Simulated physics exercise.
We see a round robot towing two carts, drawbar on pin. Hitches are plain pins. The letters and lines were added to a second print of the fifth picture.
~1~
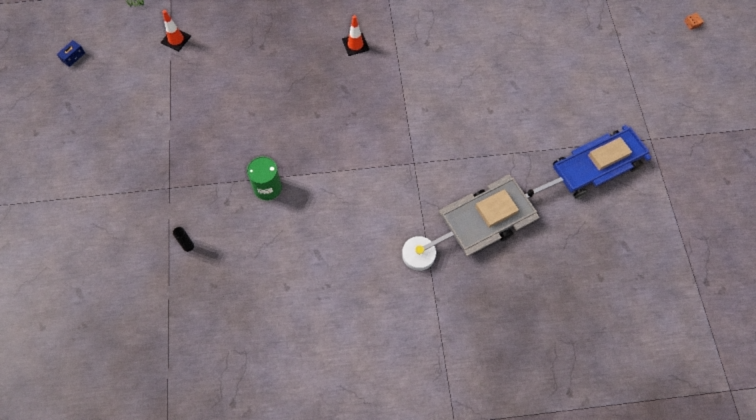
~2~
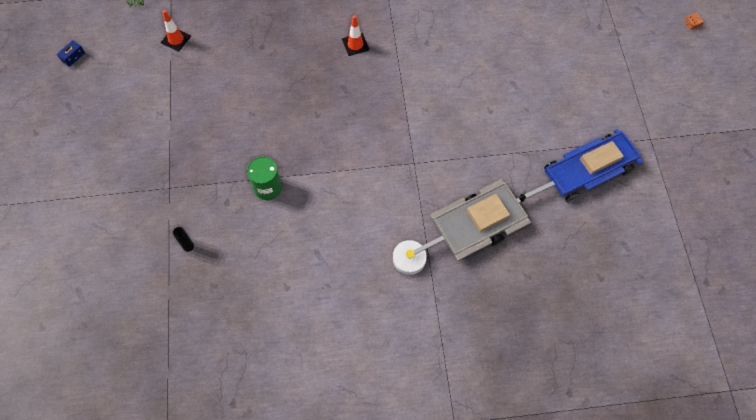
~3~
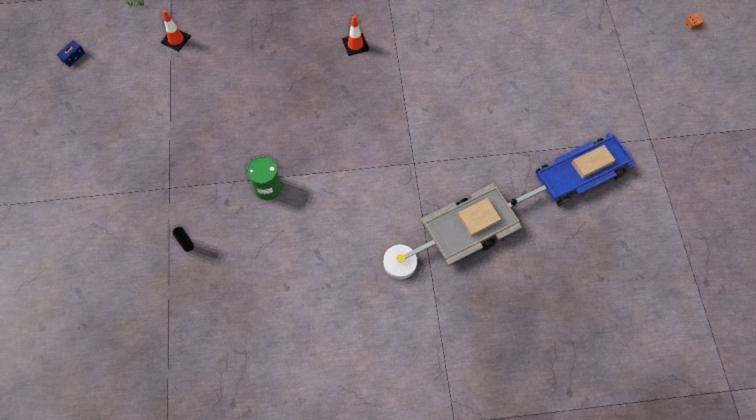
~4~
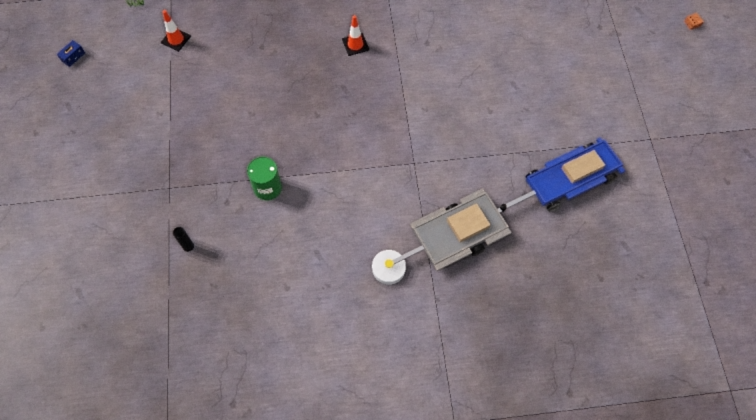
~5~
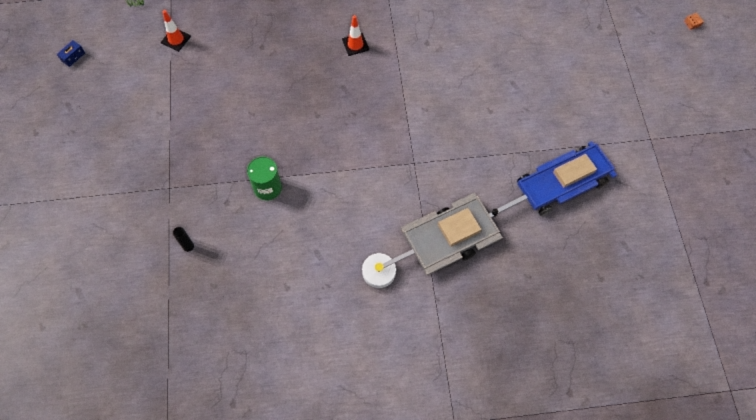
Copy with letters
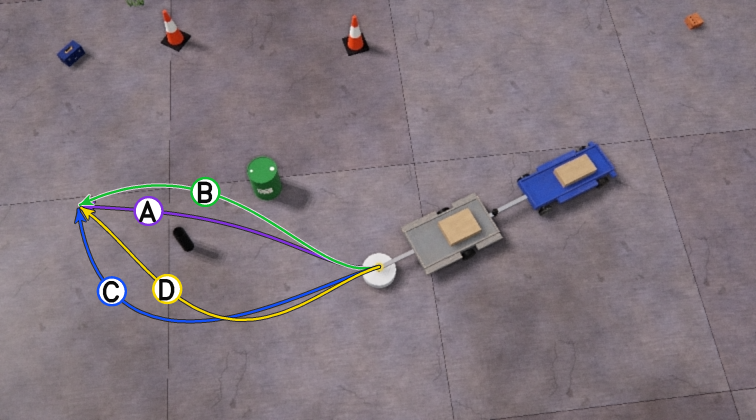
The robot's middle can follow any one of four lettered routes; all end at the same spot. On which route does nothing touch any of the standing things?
Choose route C.
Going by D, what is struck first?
It meets the black post.
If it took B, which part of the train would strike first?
It is the grey cart.
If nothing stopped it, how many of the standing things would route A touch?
It touches one.
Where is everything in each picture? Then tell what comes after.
In the first frame, black post (188, 246); green drum (268, 188); robot (419, 253).
In the second frame, robot (410, 257); grey cart (480, 218); blue cart (593, 163); black post (188, 246).
In the third frame, robot (400, 261); grey cart (471, 223); blue cart (585, 167); black post (188, 246).
In the fourth frame, robot (389, 266); grey cart (461, 228); blue cart (574, 172); black post (188, 246).
In the fifth frame, robot (379, 270); grey cart (452, 232); blue cart (566, 176); black post (188, 246); green drum (268, 188).
On the marked copy, A from (379, 267) via (232, 225) to (82, 206); B from (379, 267) via (238, 204) to (80, 205); C from (379, 267) via (191, 322) to (78, 209); D from (379, 267) via (209, 314) to (81, 208).
Following C. Soon after the start, robot (250, 316), last cart (455, 230).
Later, robot (122, 301), last cart (341, 279).
In the end, robot (81, 210), last cart (244, 300); nothing has been touched.
As for the rest, A meets the black post; B meets the green drum; D meets the black post.
